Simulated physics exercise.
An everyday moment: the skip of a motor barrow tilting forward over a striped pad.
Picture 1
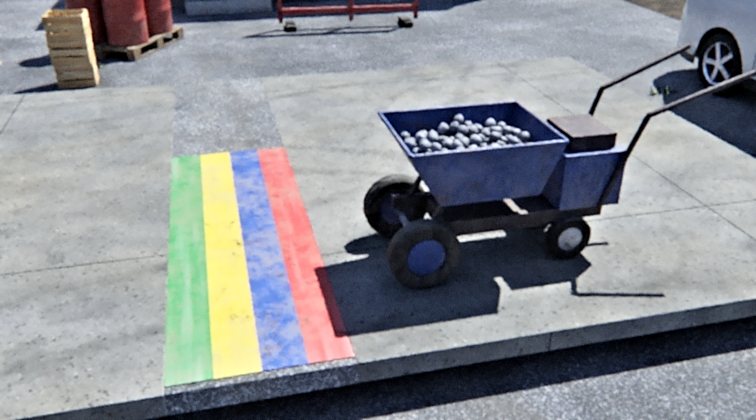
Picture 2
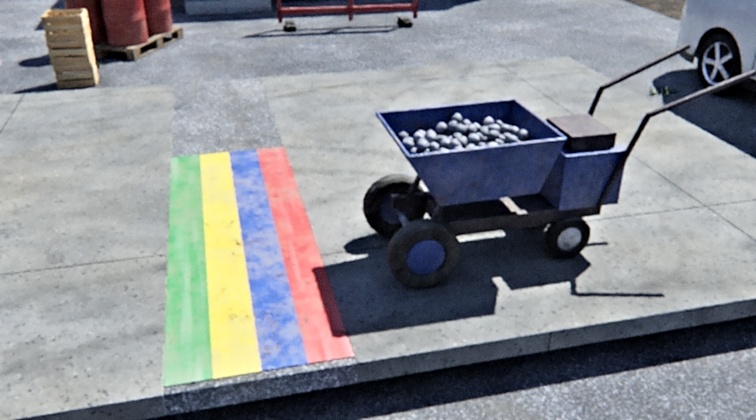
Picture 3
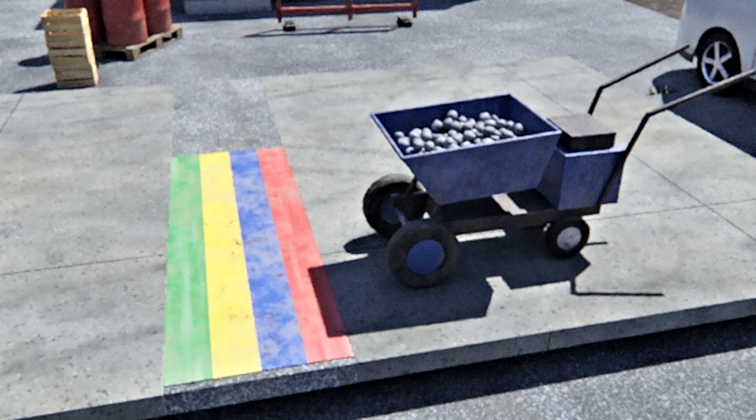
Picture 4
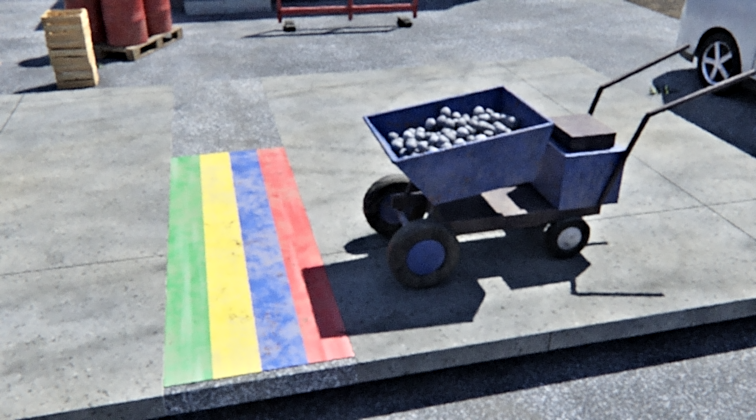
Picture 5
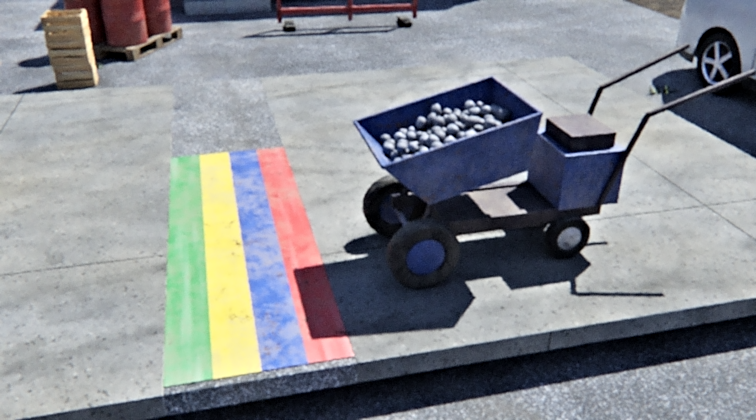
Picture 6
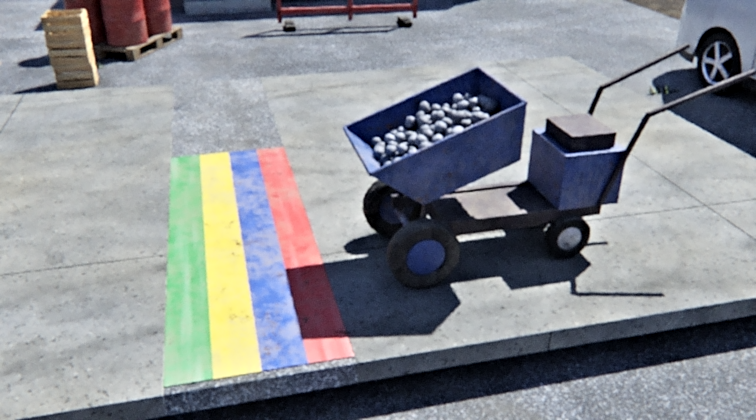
To begin with, a blue skip full of round grey cobbles sits level on a wheeled barrow, right of a pad striped green, yellow, blue and red. The skip then tilts forward to the left, slightly at first, until it slopes clearly, the cobbles still inside and the wheels staying put.
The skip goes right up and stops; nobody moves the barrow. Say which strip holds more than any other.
The blue strip carries the most.
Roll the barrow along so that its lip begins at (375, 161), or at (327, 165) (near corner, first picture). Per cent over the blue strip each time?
The first gives 30 %, the second 0 %.
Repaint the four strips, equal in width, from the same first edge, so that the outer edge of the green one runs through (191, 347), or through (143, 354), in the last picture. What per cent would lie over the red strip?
About 20 and 30 per cent.
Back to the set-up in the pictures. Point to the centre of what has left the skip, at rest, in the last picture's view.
Close to (261, 272).
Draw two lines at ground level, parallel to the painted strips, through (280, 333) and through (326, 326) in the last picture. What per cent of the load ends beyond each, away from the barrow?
The first gives 50 %, the second 90 %.
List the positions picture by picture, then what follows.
Lip of the skip at (411, 157), level; top of the load at (476, 141), round cobbles; red strip at (321, 323); blue strip at (278, 329); yellow strip at (234, 336); green strip at (188, 343), in the first picture.
Lip of the skip at (409, 157), tipped barely; top of the load at (474, 140), in the second picture.
Lip of the skip at (403, 159), tipped barely; top of the load at (480, 143), in the third picture.
Lip of the skip at (394, 162), tipped a little; top of the load at (477, 134), in the fourth picture.
Lip of the skip at (383, 167), tipped a little; top of the load at (480, 124), in the fifth picture.
Lip of the skip at (371, 174), tipped clearly; top of the load at (468, 118); red strip at (321, 323); blue strip at (278, 329); yellow strip at (234, 336); green strip at (188, 343), in the sixth picture.
Soon, skip tipped steeply; all in the skip.
A while on, skip tipped right over; most in the skip; a stray few over the red strip; a small part over the blue strip; a stray few over the yellow strip; a stray few falling.
Towards the end, skip tipped right over; about a quarter in the skip; a small part over the red strip; about a third over the blue strip; about a quarter over the yellow strip; a small part over the green strip; a stray few off the paint.
Finally, skip tipped right over; a small part in the skip; about a quarter over the red strip; about a third over the blue strip; about a quarter over the yellow strip; a small part over the green strip; a small part off the paint.
